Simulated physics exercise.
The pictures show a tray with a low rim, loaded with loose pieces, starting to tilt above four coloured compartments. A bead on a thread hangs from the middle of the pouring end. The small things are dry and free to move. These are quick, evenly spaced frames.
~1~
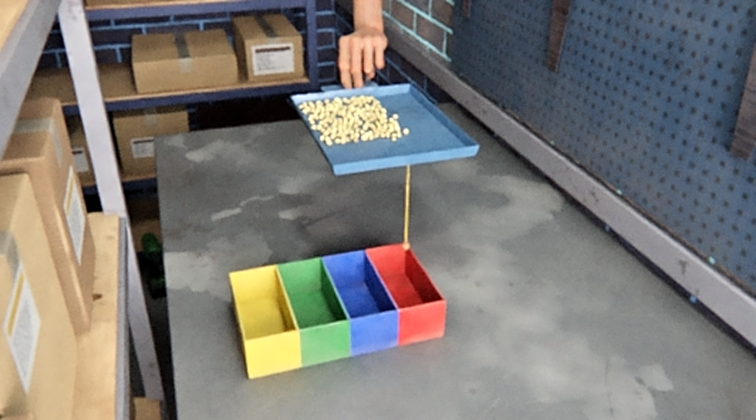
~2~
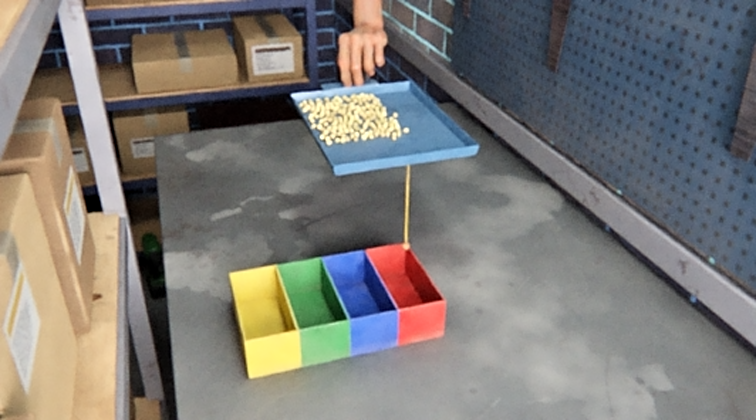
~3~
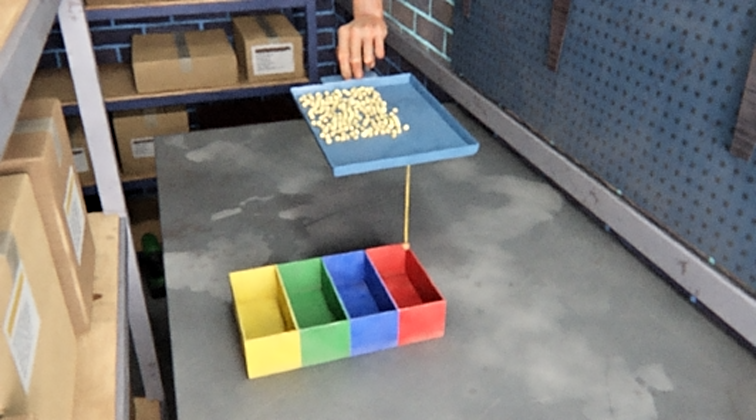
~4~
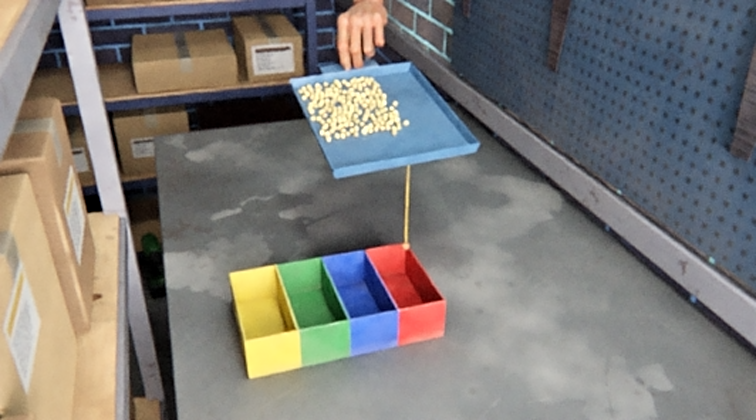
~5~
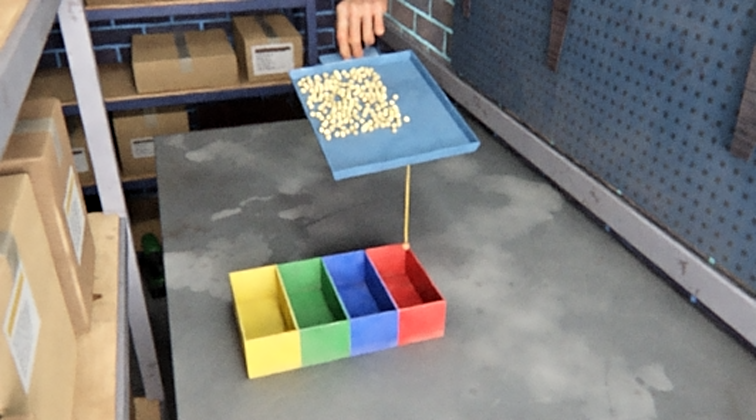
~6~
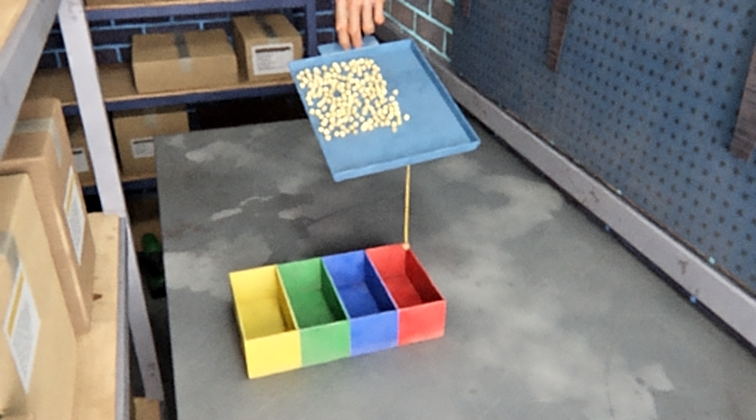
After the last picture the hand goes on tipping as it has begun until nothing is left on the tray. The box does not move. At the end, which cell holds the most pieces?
It favours the blue compartment.
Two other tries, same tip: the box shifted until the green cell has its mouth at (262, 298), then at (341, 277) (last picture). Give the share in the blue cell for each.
About 10 and 20 per cent.
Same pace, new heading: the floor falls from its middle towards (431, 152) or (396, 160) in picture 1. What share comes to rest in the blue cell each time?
The first gives 0 %, the second 40 %.
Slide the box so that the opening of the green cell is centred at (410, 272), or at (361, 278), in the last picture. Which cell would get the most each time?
One: The yellow cell. Two: The cell in green.
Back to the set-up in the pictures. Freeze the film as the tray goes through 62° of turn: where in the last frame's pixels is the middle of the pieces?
Around (351, 176).
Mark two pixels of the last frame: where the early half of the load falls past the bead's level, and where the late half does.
Around (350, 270) and then (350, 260).
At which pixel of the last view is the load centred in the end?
At about (356, 315).
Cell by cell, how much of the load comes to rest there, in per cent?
About: Yellow cell 0, green cell 10, blue cell 70, red cell 10 per cent.
Just after the last frame, tray tipped steeply; roughly two thirds on the tray; roughly a quarter in the blue cell; about a tenth in the green cell; just a few in the red cell; about a tenth falling or outside the box.
A moment on, tray tipped past a quarter turn; roughly a quarter on the tray; roughly a third in the blue cell; about a tenth in the green cell; about a tenth in the red cell; just a few in the yellow cell; roughly a quarter falling or outside the box.
Further on, tray tipped past a quarter turn; the larger part in the blue cell; about a tenth in the green cell; about a tenth in the red cell; just a few in the yellow cell; just a few falling or outside the box.
When it is over, tray tipped past a quarter turn; the larger part in the blue cell; about a tenth in the green cell; about a tenth in the red cell; just a few in the yellow cell; just a few outside the box.
